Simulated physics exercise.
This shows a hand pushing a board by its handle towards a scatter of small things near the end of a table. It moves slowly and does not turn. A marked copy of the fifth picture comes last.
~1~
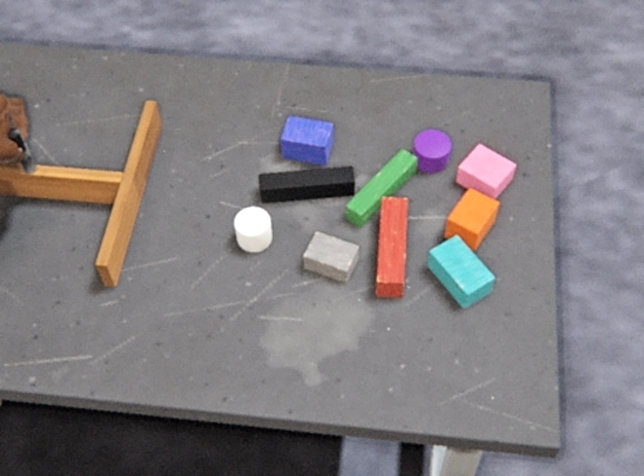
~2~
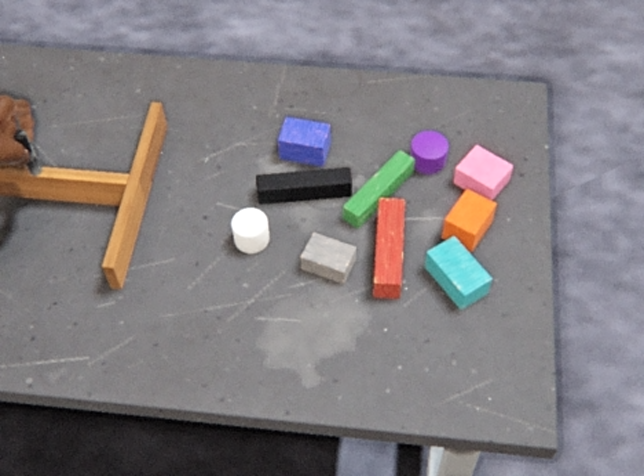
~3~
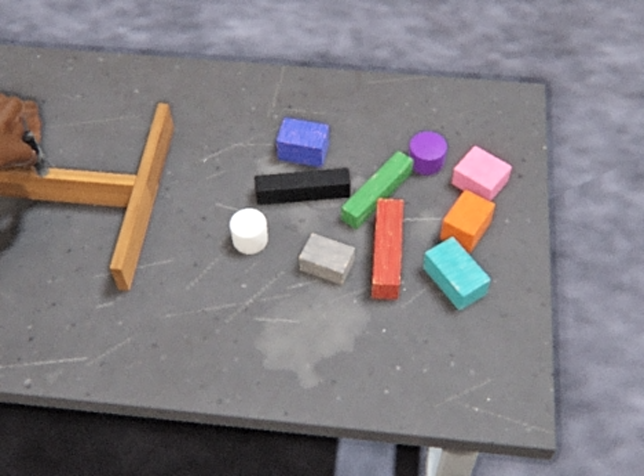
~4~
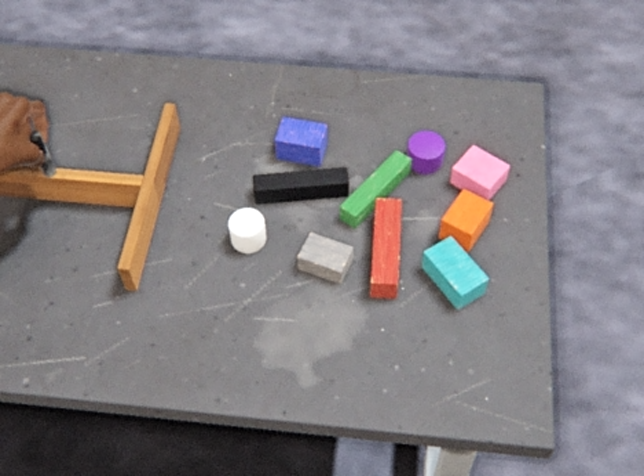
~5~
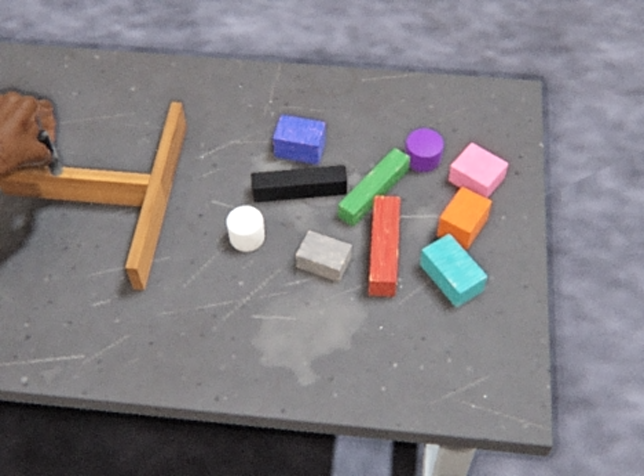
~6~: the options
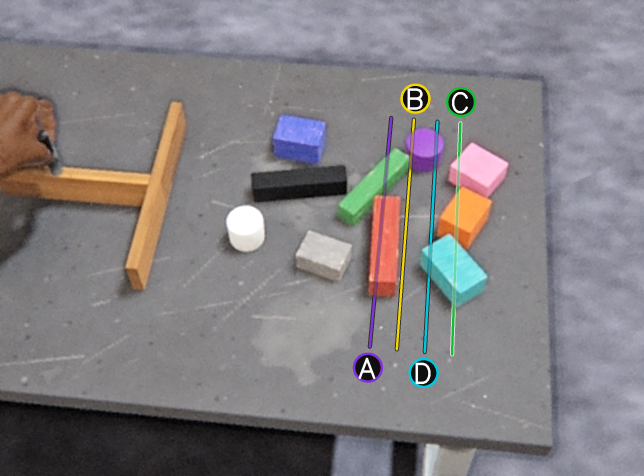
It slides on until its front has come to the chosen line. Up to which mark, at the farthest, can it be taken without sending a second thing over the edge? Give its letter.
Up to line C.
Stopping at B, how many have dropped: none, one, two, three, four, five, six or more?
By then, none.
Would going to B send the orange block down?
No.
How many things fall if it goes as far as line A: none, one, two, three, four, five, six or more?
The count is none.
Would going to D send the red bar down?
No.
On the marked copy, A at (381, 222); B at (406, 225); C at (457, 229); D at (432, 227).
With C. Early on, board (262, 188); blue block (304, 140); green bar (379, 188).
Further on, board (369, 197); pink block (487, 175); turquoise block (468, 276).
At the end, board (455, 204); pink block over the edge; turquoise block (536, 293); one fallen.
As for the rest, A is within the limit but short; B is within the limit but short; D is within the limit but short.
